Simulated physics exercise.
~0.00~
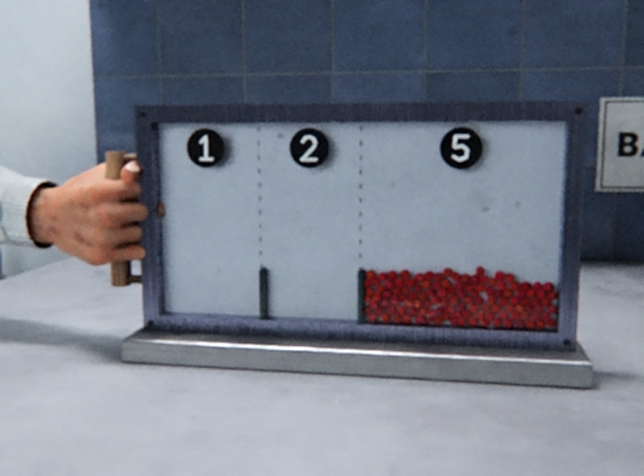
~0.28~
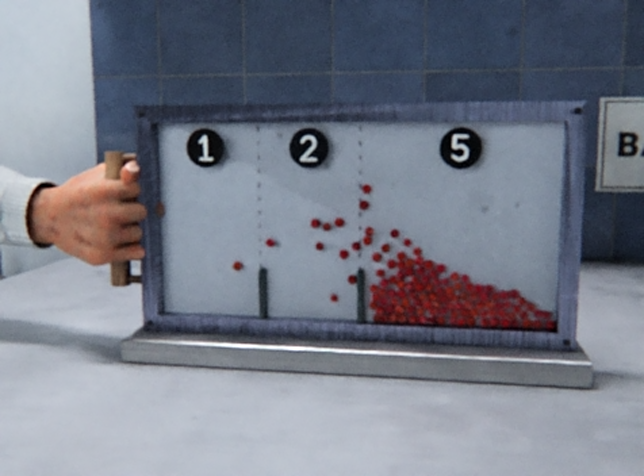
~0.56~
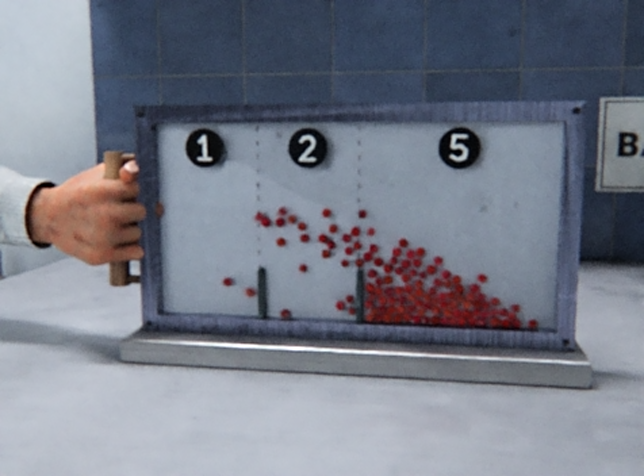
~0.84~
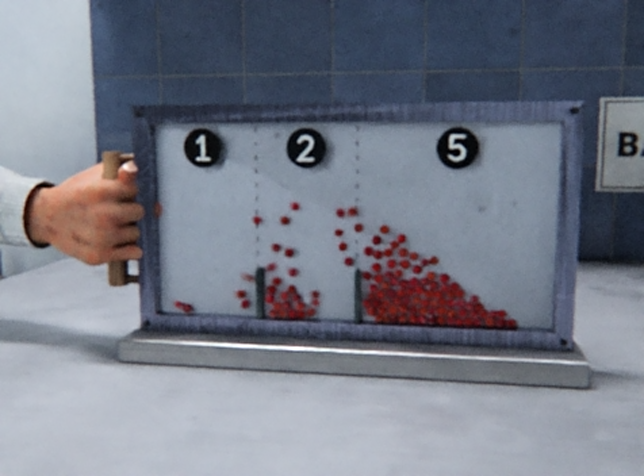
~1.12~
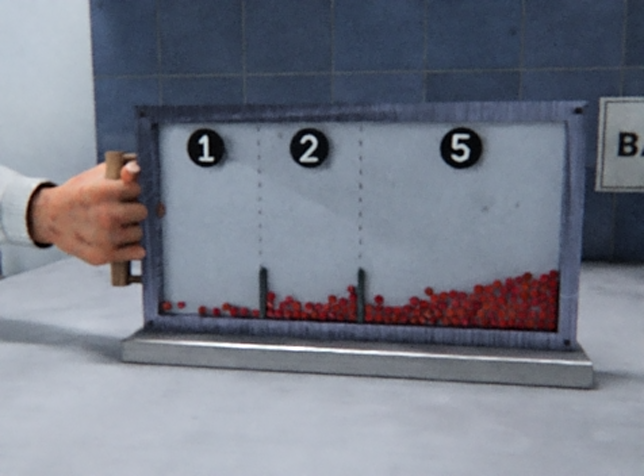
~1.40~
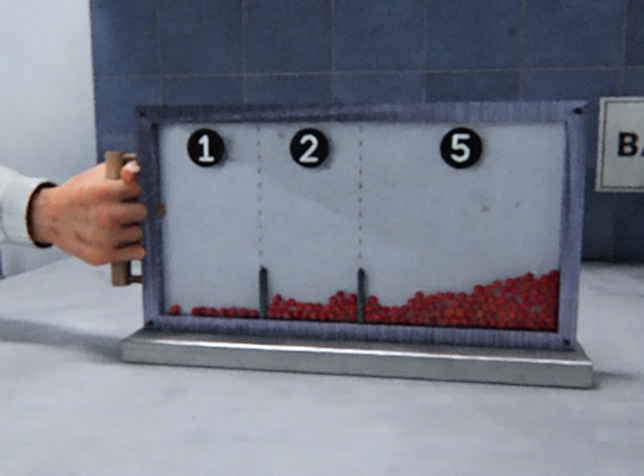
On a grey counter before a blue tiled wall, seen from the front, a hand at the left grips the handle of an upright, clear-fronted case. Two short dark dividers split it into strips numbered one, two and five, and red beads fill the bottom of the right strip. The beads heap against the right-hand divider and scatter leftward over it, as the case shifts only slightly. More hop across, gathering in the middle strip and dropping into the left. Finally they settle, sloping up to the right wall, with a low layer in the middle and a few at left.
